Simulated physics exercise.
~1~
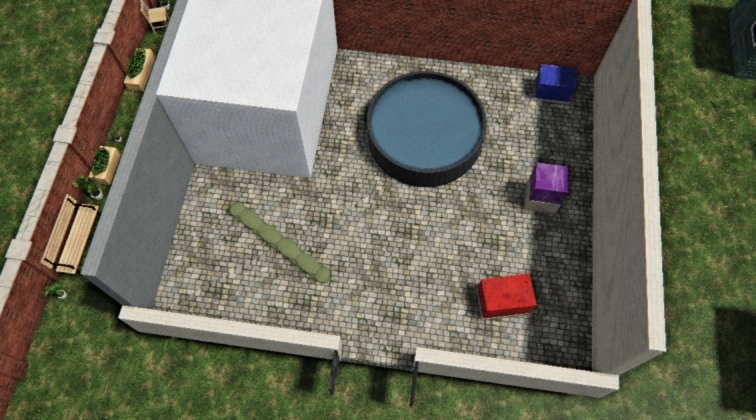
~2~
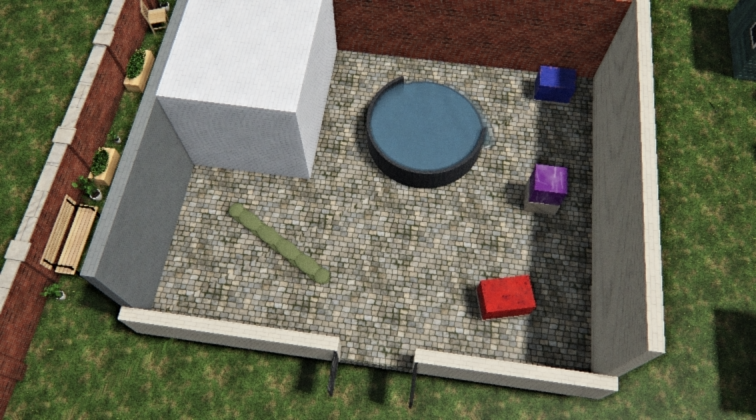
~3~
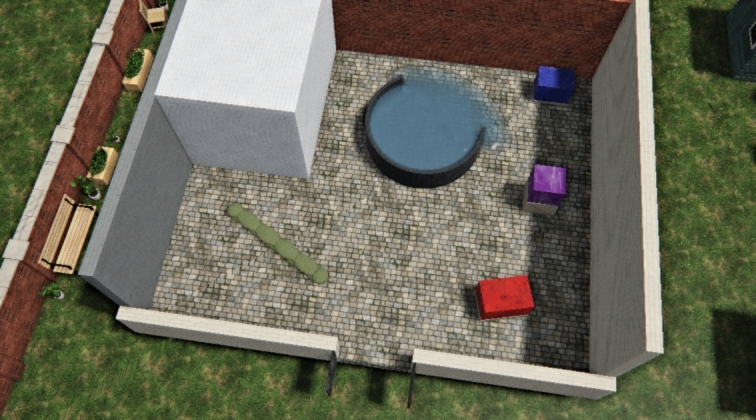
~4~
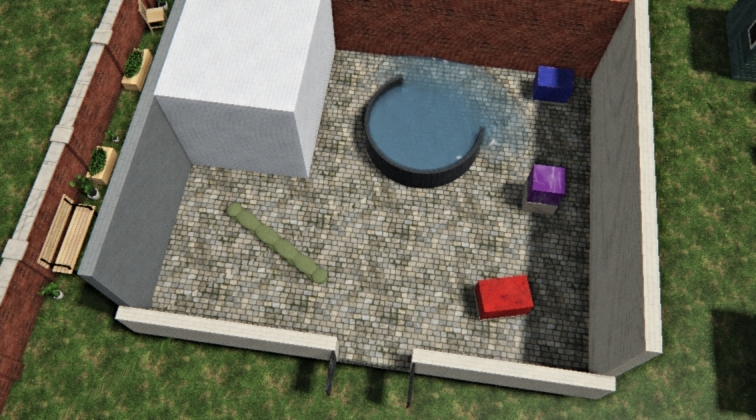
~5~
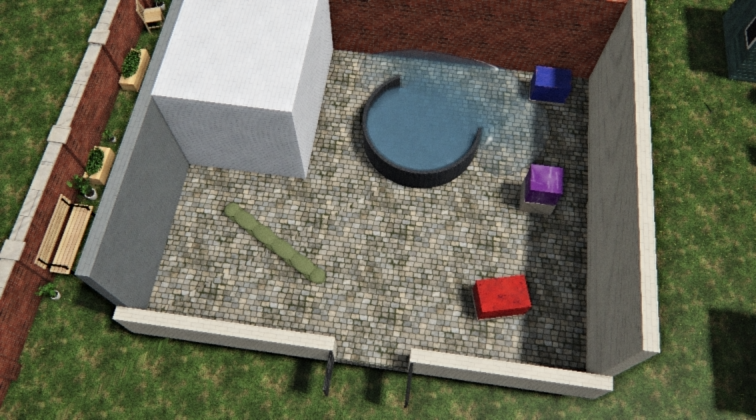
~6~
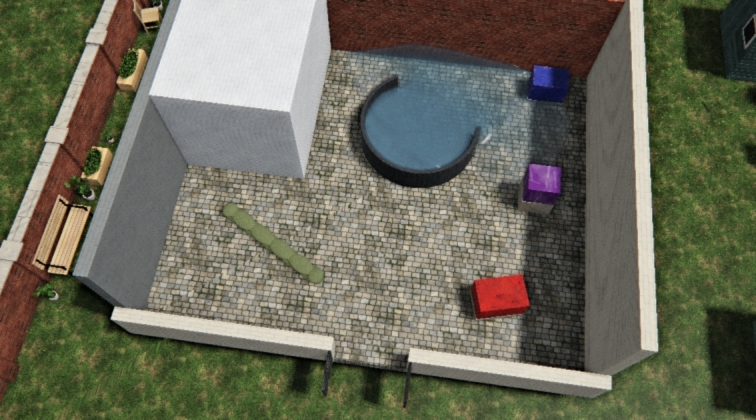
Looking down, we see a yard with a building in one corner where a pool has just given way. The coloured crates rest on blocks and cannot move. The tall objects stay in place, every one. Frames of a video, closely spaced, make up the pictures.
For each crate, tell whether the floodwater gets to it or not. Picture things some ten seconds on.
Crate by crate: Red crate - reached; blue crate - reached; purple crate - not reached.
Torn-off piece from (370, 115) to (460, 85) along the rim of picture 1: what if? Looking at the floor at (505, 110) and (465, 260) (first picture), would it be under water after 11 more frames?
Submerged, waterless.
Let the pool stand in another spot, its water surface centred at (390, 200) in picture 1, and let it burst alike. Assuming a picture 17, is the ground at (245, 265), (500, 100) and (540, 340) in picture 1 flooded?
The first spot is not reached, the second inundated, and the third not reached.
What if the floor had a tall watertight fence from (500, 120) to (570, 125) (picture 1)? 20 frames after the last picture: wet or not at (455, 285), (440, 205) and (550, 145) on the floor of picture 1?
Outcome by spot, in order - unwatered, unwatered, watered.
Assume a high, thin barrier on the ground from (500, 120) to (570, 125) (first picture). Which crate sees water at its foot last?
I'd pick the red-painted one.
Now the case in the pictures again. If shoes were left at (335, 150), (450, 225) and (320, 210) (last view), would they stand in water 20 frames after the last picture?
Point one sodden, point two left clear, point three sodden.
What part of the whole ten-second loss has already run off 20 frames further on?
Close to 0 per cent.
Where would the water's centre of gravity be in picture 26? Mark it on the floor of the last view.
Close to pixel (466, 129).
A moment on, water covers 20 % of the floor; the red crate not reached, the blue crate water round its plinth, the purple crate water round its plinth.
Next, water covers 25 % of the floor; the red crate not reached, the blue crate water round its plinth, the purple crate water round its plinth.
Then, water covers 40 % of the floor; the red crate not reached, the blue crate water round its plinth, the purple crate water round its plinth.
Later, water covers 75 % of the floor; the red crate water round its plinth, the blue crate water round its plinth, the purple crate water round its plinth.
In the end, water covers 90 % of the floor; the red crate was topped, the blue crate was topped, the purple crate stayed above the water.
